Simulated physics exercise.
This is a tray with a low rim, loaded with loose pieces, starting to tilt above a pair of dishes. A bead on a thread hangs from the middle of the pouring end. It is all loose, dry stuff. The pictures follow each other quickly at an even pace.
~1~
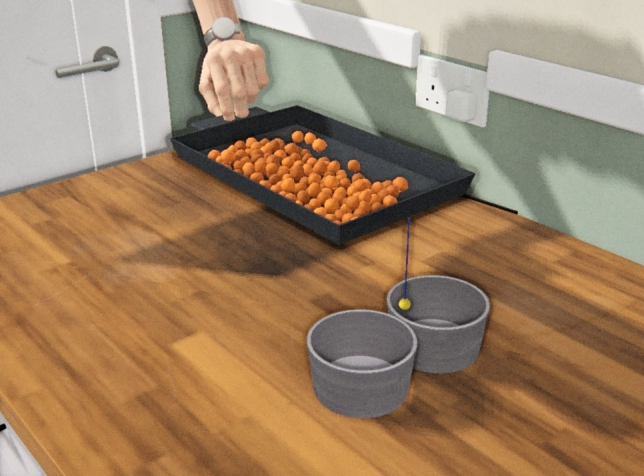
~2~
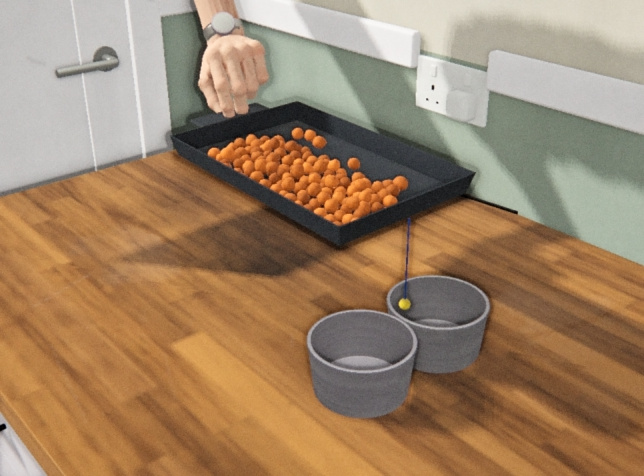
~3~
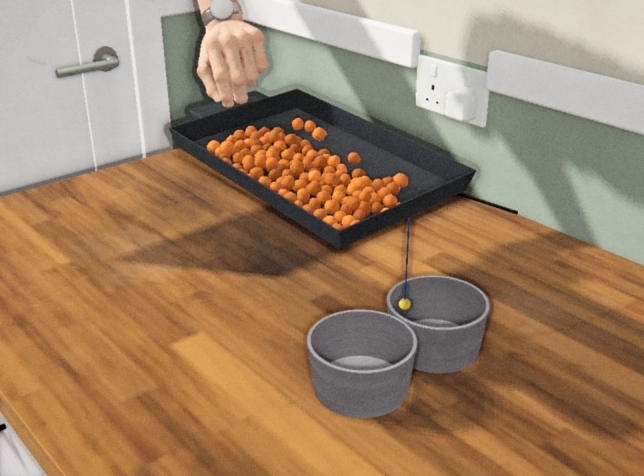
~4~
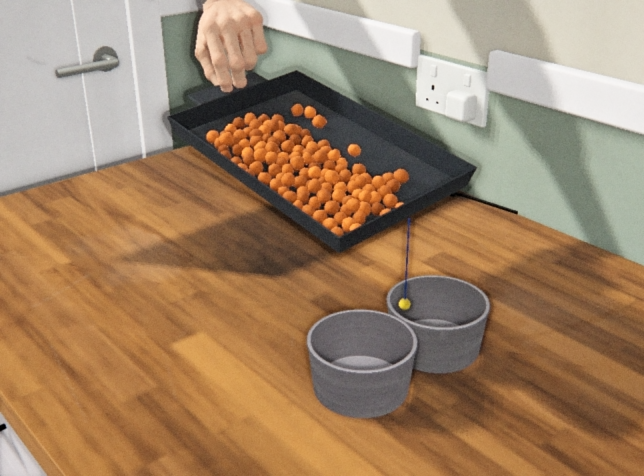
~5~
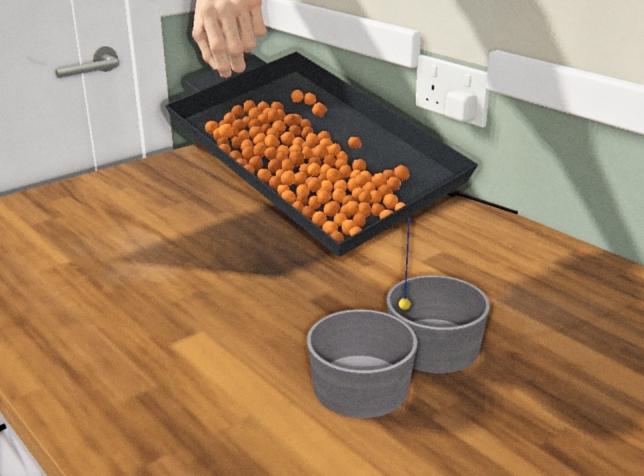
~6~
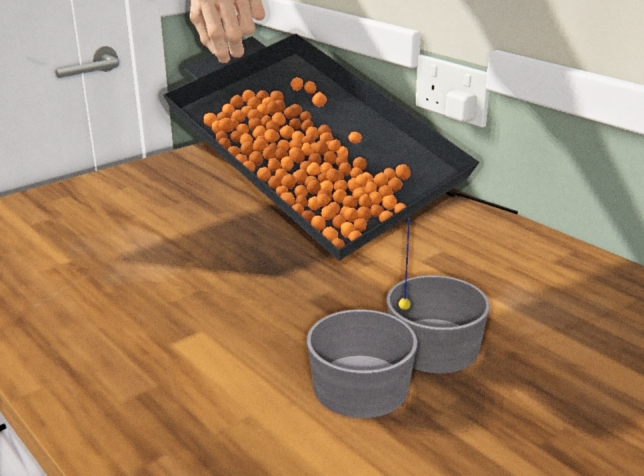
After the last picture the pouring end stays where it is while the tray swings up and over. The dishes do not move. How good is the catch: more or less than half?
They take over half between them.
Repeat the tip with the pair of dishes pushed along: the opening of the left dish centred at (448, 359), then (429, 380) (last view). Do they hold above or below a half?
First the smaller part, then less than half.
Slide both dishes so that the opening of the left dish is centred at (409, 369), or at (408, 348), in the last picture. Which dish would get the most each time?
In turn: The left dish; the left one.
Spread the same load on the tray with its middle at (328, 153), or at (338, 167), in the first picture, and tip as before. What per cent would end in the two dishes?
Roughly 70 per cent, and 70 per cent.
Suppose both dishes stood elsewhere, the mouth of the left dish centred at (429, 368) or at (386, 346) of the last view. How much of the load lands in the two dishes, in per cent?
First some 10, then 60 per cent.
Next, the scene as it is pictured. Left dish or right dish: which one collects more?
More ends in left.
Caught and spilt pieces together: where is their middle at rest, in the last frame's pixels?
At about (358, 389).
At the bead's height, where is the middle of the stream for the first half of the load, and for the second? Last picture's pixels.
Early half (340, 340), late half (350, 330).
Just after the last frame, tray tipped steeply; almost all on the tray; just a few in the left dish; just a few outside both; just a few in the air.
A moment on, tray tipped past a quarter turn; about a tenth on the tray; roughly two thirds in the left dish; roughly a quarter outside both; about a tenth in the air.
Further on, tray tipped past a quarter turn; roughly two thirds in the left dish; roughly a third outside both.
When it is over, tray tipped past a quarter turn; roughly two thirds in the left dish; not one in the right dish; roughly a third outside both.
